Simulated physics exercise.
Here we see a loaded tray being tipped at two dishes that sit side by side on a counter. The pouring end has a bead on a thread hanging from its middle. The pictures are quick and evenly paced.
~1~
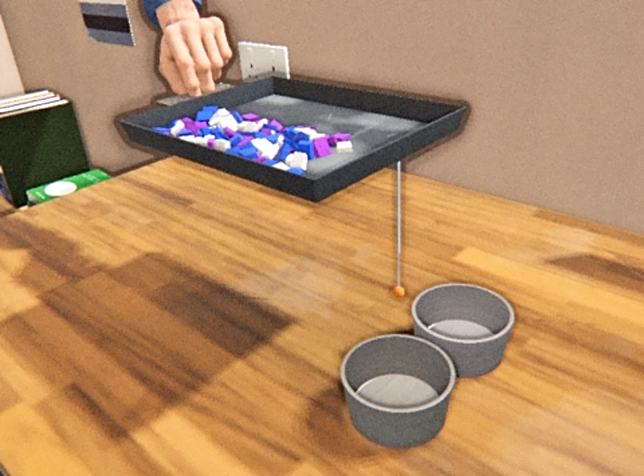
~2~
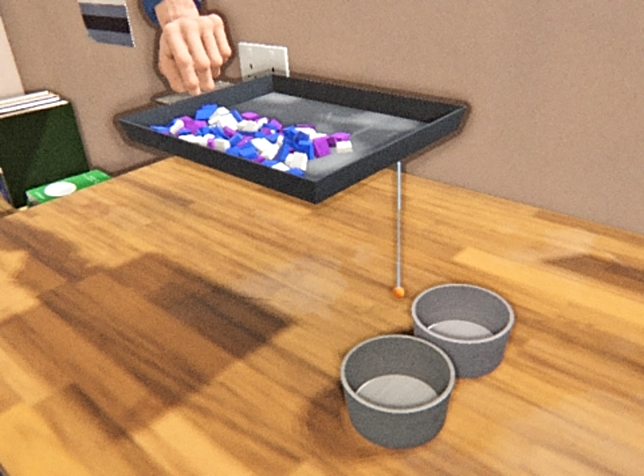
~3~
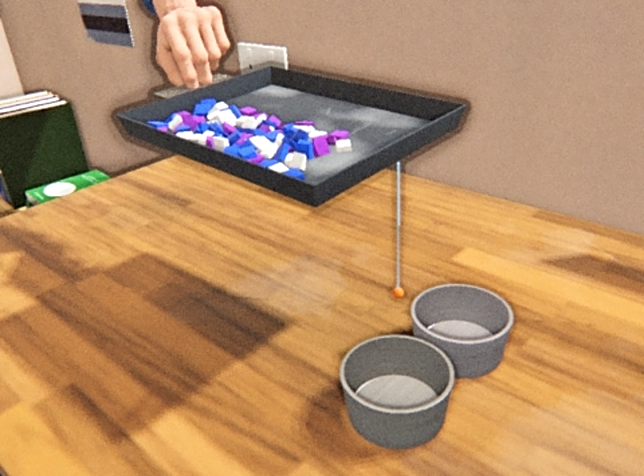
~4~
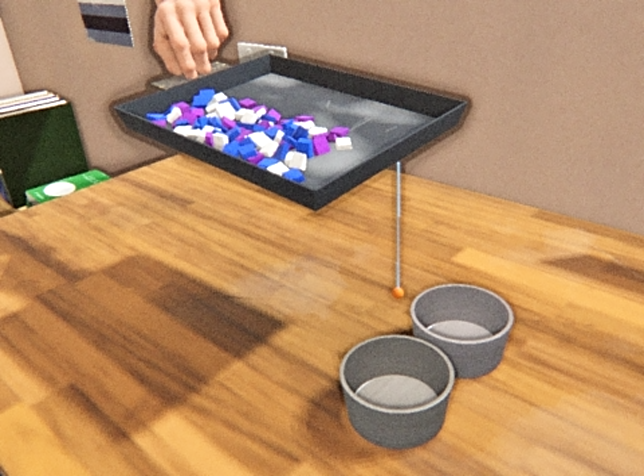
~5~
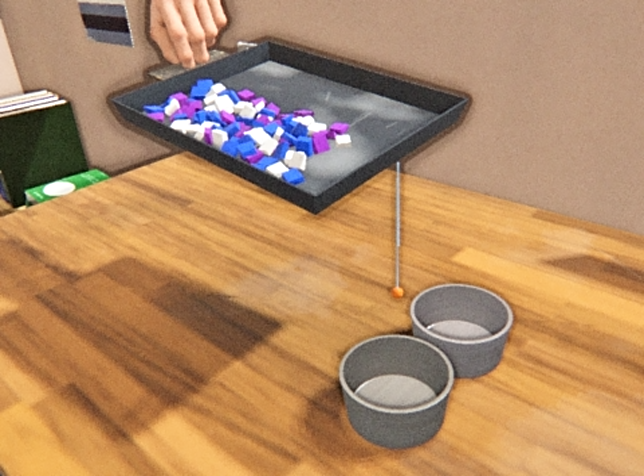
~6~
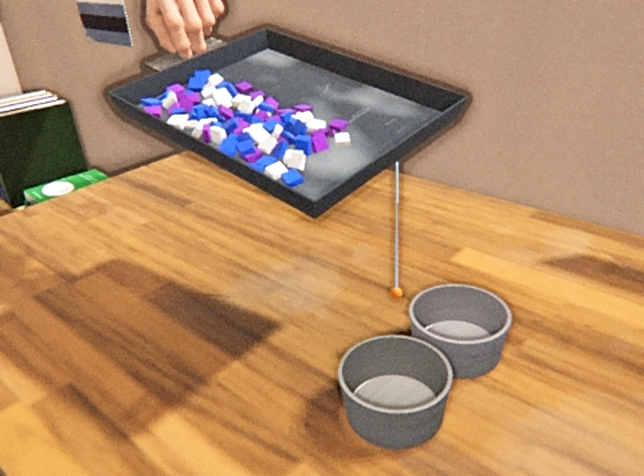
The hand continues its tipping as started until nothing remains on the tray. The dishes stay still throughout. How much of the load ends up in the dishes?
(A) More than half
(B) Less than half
Option B: Less than half.
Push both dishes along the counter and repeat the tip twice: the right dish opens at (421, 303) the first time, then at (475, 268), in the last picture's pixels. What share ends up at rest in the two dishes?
80 and 0 in a hundred.
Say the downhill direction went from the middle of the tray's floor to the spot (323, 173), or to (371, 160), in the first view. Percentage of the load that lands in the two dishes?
First heading roughly 30 %, second roughly 80 %.
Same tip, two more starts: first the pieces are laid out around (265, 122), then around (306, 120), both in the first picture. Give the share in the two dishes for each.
Close to 20 and close to 20 per cent.
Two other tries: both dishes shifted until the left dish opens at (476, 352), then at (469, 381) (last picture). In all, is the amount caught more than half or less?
In order, they'd catch a minor share, and next a minor share.
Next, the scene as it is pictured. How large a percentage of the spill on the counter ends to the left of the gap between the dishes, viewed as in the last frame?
Near 100 %.
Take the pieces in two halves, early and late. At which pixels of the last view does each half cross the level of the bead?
At (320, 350) for the first part, then at (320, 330) for the others.
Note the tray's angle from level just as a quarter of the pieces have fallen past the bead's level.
Somewhere near 85 degrees, I'd say.
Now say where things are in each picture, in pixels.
The first picture shows corners of the pouring end at (314, 175) and (458, 107), level; middle of the load at (242, 142), mosaic tiles; left dish at (443, 412); right dish at (505, 345); bead on its thread at (399, 292).
The second picture shows corners of the pouring end at (314, 177) and (458, 107), level; middle of the load at (241, 141).
The third picture shows corners of the pouring end at (314, 180) and (458, 105), tipped barely, lowest at the left corner; middle of the load at (241, 138).
The fourth picture shows corners of the pouring end at (314, 185) and (459, 102), tipped a little, lowest at the left corner; middle of the load at (240, 133).
The fifth picture shows corners of the pouring end at (315, 190) and (459, 99), tipped a little, lowest at the left corner; middle of the load at (239, 129).
The sixth picture shows corners of the pouring end at (314, 195) and (459, 97), tipped a little, lowest at the left corner; middle of the load at (237, 124); left dish at (440, 412); right dish at (502, 346).
Soon, tray tipped steeply; all on the tray.
A while on, tray tipped right over; a small part on the tray; a small part in the left dish; about two thirds outside both; a small part in the air.
Towards the end, tray tipped past a quarter turn; a small part in the left dish; most outside both.
Finally, tray tipped past a quarter turn; a small part in the left dish; none in the right dish; most outside both.
